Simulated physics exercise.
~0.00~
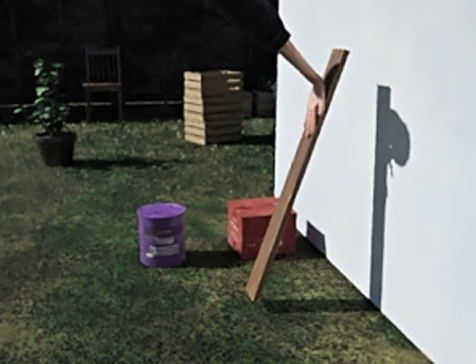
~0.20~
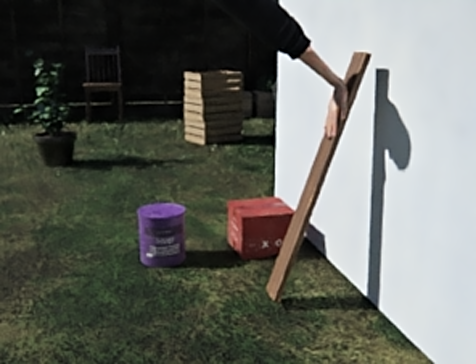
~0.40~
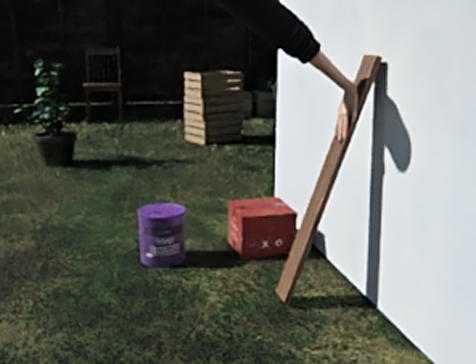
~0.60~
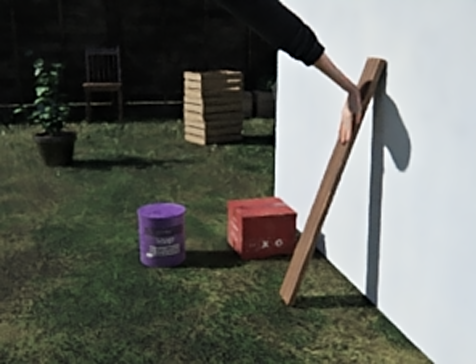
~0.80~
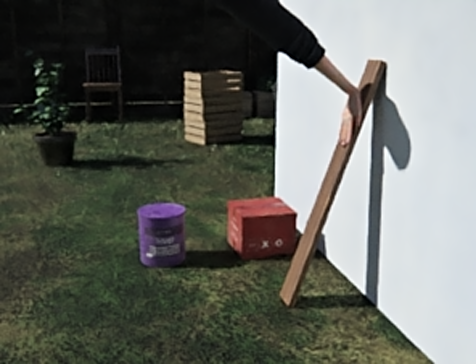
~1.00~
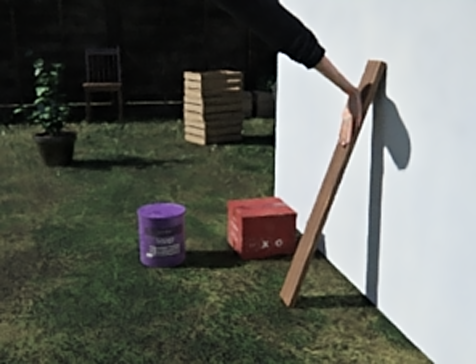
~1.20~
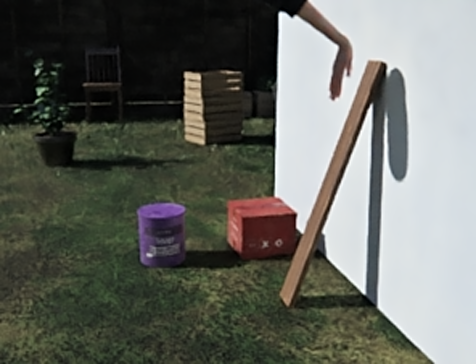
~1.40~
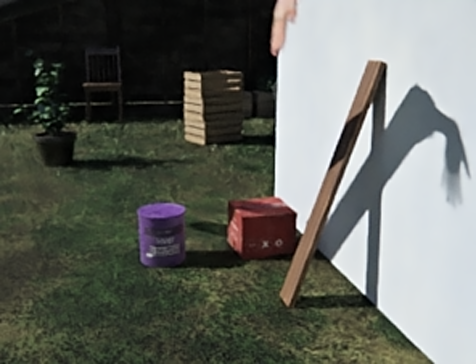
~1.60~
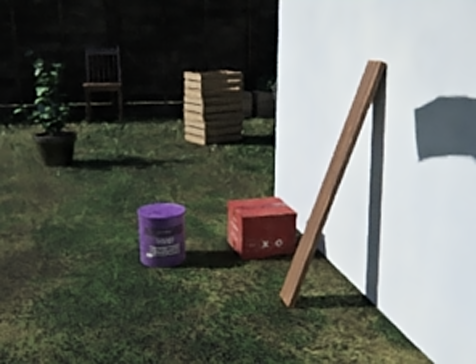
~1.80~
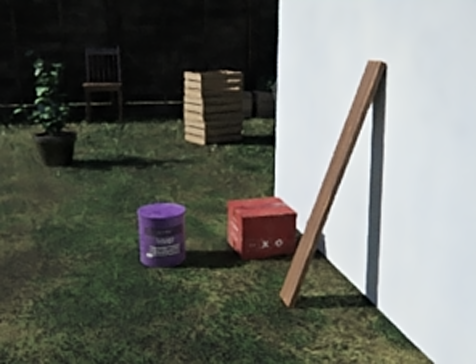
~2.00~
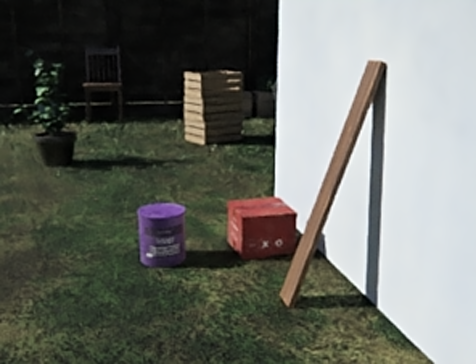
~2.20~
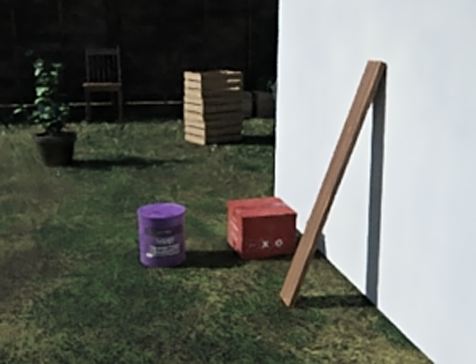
In a grassy yard, a hand leaning a brown plank against a white wall, then letting go, the plank staying upright.
